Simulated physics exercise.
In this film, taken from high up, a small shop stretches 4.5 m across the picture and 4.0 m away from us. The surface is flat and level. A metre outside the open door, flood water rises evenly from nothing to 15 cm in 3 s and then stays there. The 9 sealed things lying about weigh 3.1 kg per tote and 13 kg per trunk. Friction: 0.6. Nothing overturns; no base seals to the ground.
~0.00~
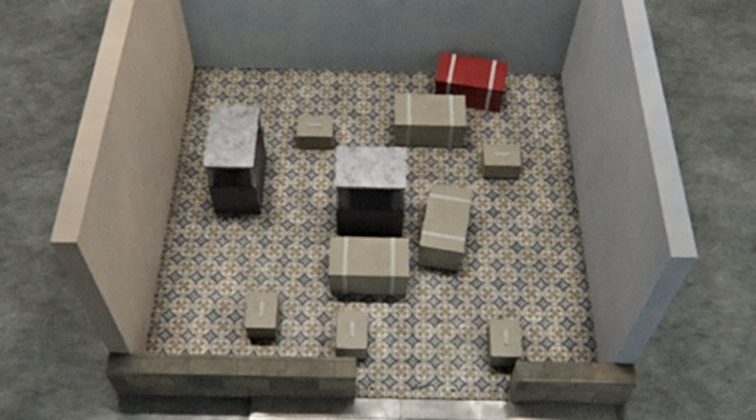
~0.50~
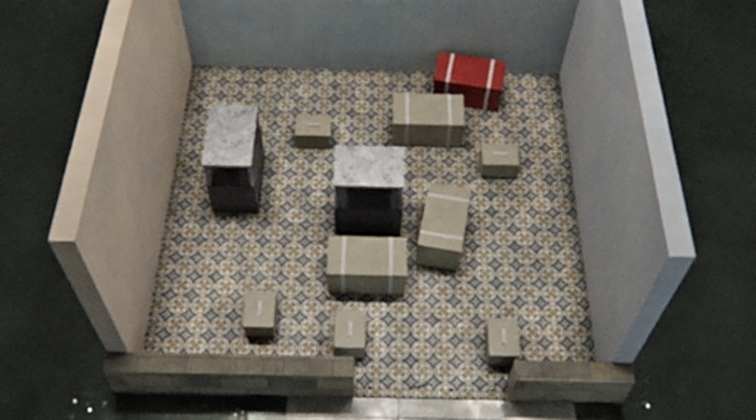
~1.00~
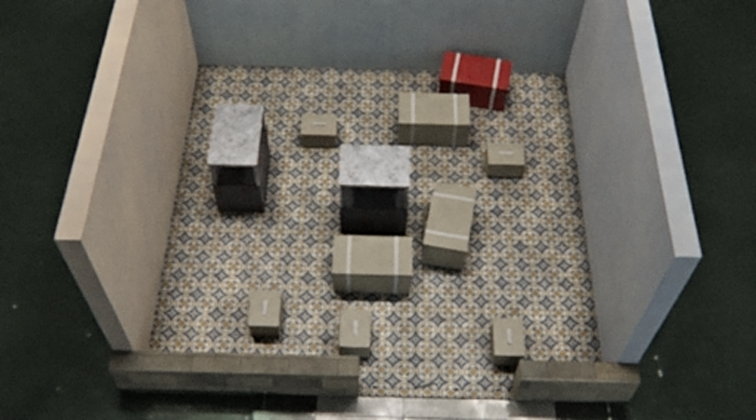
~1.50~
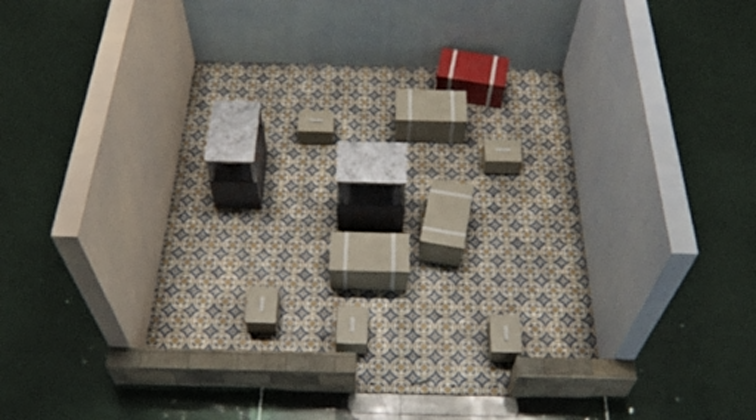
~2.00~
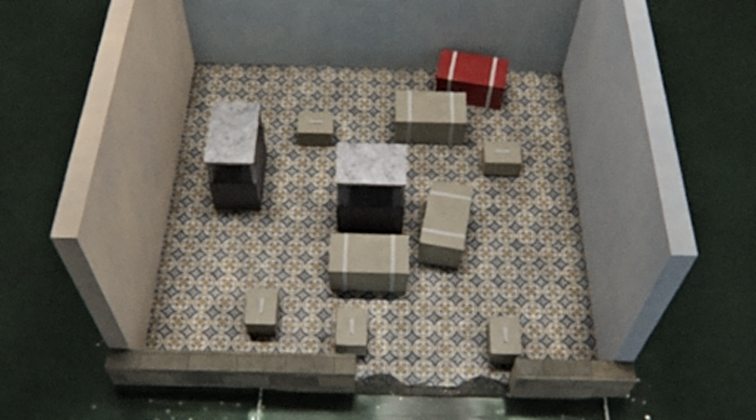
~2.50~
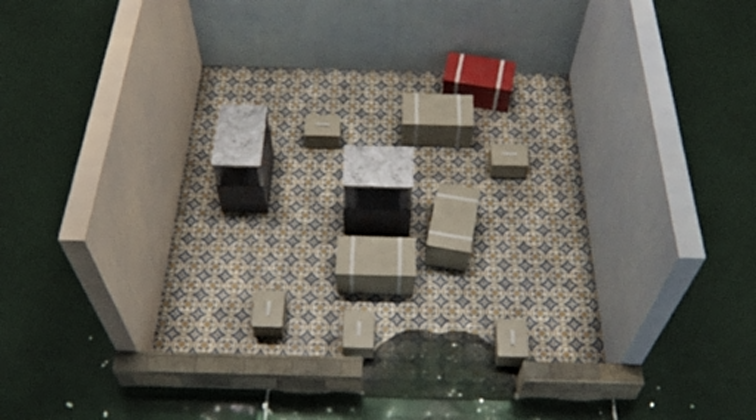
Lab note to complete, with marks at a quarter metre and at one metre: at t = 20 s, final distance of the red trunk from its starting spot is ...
At t = 20 s the distance is above one metre.
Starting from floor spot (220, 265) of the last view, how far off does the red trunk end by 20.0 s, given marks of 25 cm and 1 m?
Result: It drifts a great deal.
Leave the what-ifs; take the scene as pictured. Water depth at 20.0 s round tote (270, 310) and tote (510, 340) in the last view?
Depth approx. 8 cm / 13 cm.
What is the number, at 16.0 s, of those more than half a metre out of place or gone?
The answer is 7.
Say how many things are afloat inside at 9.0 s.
7.
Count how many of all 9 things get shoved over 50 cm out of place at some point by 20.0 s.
Result: 9.
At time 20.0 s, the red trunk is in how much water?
Roughly 12 cm deep.
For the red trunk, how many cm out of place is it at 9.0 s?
40 cm, give or take.
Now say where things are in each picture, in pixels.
The red trunk at (472, 71), on the bottom; water covers 0.0 m2; 0 of 9 have shifted, in the first picture.
The red trunk at (470, 71), on the bottom; 0.0 m2 under water; 0 of 9 have shifted, in the second picture.
The red trunk at (476, 70), on the bottom; 0.0 m2 under water; 0 of 9 have shifted, in the third picture.
The red trunk at (473, 67) rests on the ground; 0.0 m2 under water; 0 of 9 have shifted, in the fourth picture.
The red trunk at (473, 69), on the bottom; 0.0 m2 under water; 0 of 9 have shifted, in the fifth picture.
The red trunk at (480, 71) rests on the ground; 0.6 m2 under water; 0 of 9 have shifted, in the sixth picture.
After 4.0 s the red trunk is near (480, 71), 0.0 m from its start, aground; 0 afloat.
After 9.0 s the red trunk is near (443, 63), 0.4 m from its start, afloat; 7 afloat.
After 16.0 s the red trunk is near (224, 112), 3.0 m from its start, afloat; 9 afloat.
After 20.0 s the red trunk is near (223, 111), 3.0 m from its start, afloat; 9 afloat.
